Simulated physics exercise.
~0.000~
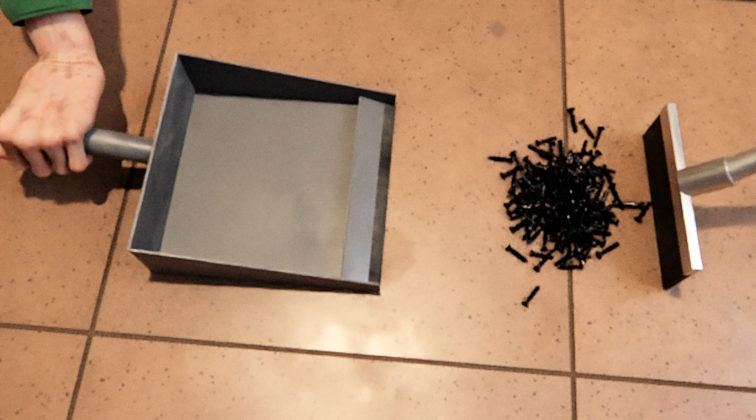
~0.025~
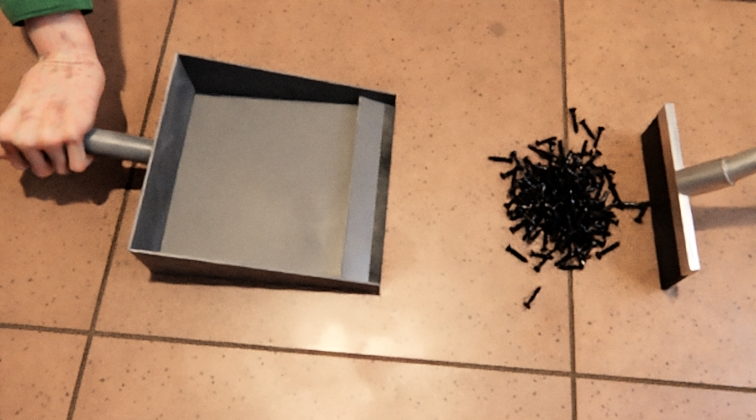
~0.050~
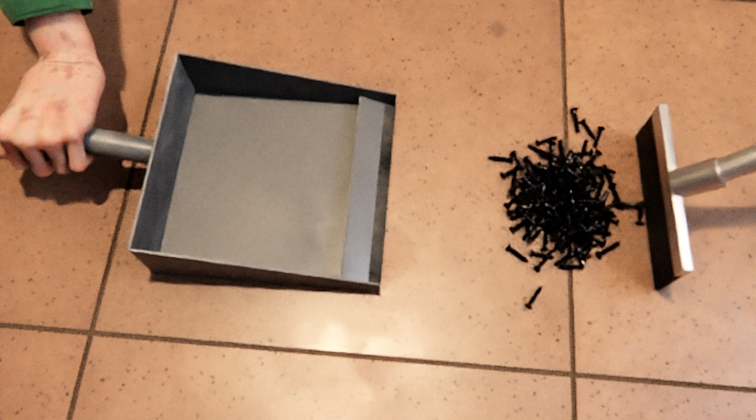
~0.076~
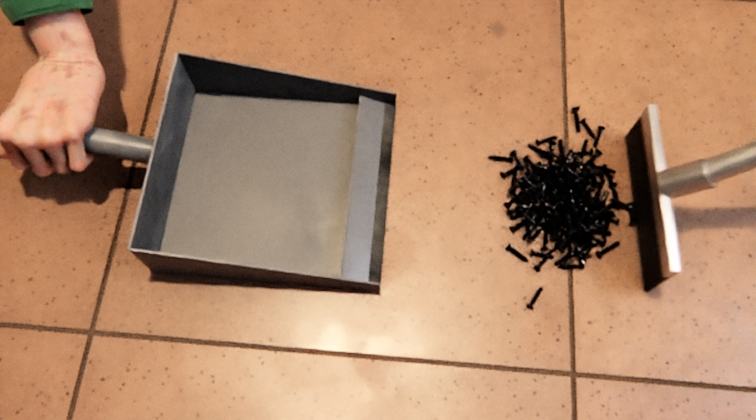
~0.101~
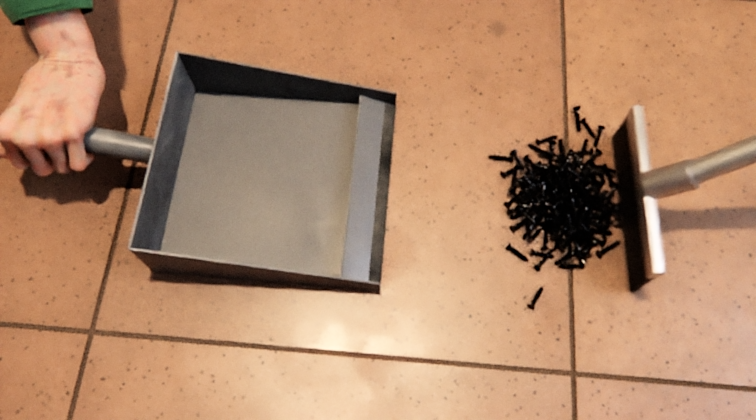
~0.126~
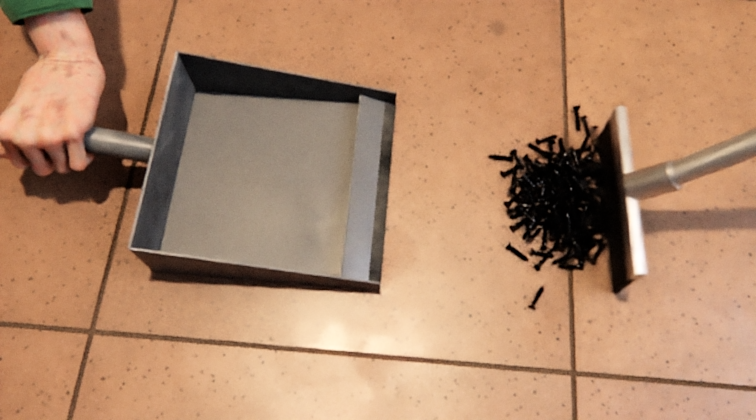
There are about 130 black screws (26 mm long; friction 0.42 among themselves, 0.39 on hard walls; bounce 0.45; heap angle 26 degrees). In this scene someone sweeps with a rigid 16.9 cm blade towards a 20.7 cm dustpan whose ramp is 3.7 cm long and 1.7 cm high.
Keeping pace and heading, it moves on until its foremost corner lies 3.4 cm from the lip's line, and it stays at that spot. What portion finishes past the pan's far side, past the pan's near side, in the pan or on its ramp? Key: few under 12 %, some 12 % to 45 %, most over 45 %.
Far side = few, near side = few, pan = some.
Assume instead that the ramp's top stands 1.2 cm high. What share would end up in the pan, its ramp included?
I'd put it near 25 per cent, ramp counted.
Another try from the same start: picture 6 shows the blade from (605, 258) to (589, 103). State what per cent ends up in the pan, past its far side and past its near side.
Final per cent - pan 40, far 5, near 5.
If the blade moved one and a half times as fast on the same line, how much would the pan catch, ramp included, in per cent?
Then roughly 40 per cent.
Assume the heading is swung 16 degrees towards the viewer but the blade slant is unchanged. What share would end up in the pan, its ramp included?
5 %.
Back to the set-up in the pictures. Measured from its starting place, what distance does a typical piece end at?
Median: Approx. 18 cm.
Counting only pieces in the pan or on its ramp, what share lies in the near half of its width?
Something like 60 per cent of the catch.
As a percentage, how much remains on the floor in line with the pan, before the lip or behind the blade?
Some 65 per cent end up there.
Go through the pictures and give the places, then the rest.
Blade from (691, 269) to (667, 113), moved 0.0 cm, 0 of the pieces shifted so far; middle of the pieces at (565, 198); pan at (262, 183), in the first frame.
Blade from (689, 270) to (665, 113), moved 0.2 cm, 0 of the pieces shifted so far; middle of the pieces at (565, 198), in the second frame.
Blade from (682, 270) to (659, 113), moved 0.8 cm, 0 of the pieces shifted so far; middle of the pieces at (565, 198), in the third frame.
Blade from (670, 271) to (648, 114), moved 1.9 cm, 2 of the pieces shifted so far; middle of the pieces at (565, 197), in the fourth frame.
Blade from (654, 272) to (633, 115), moved 3.4 cm, 8 of the pieces shifted so far; middle of the pieces at (561, 195), in the fifth frame.
Blade from (636, 274) to (617, 116), moved 5.1 cm, 38 of the pieces shifted so far; middle of the pieces at (560, 194); pan at (262, 182). The blade's pace is about 0.67 m/s, heading 11 degrees towards the viewer's side, in the sixth frame.
After 0.27 s, middle of the blade 13 cm from the lip; 0 % over the lip, far side 0 %, near side 0 %.
Then, at 0.37 s, middle of the blade 6 cm from the lip; 0 % over the lip, far side 0 %, near side 5 %.
Then, at 0.61 s, middle of the blade 4 cm from the lip; 25 % over the lip, far side 5 %, near side 5 %.
In the end, at 1.1 s, far side 5 %, near side 5 %, pan 25 %, in front of the lip or behind the blade 65 %.
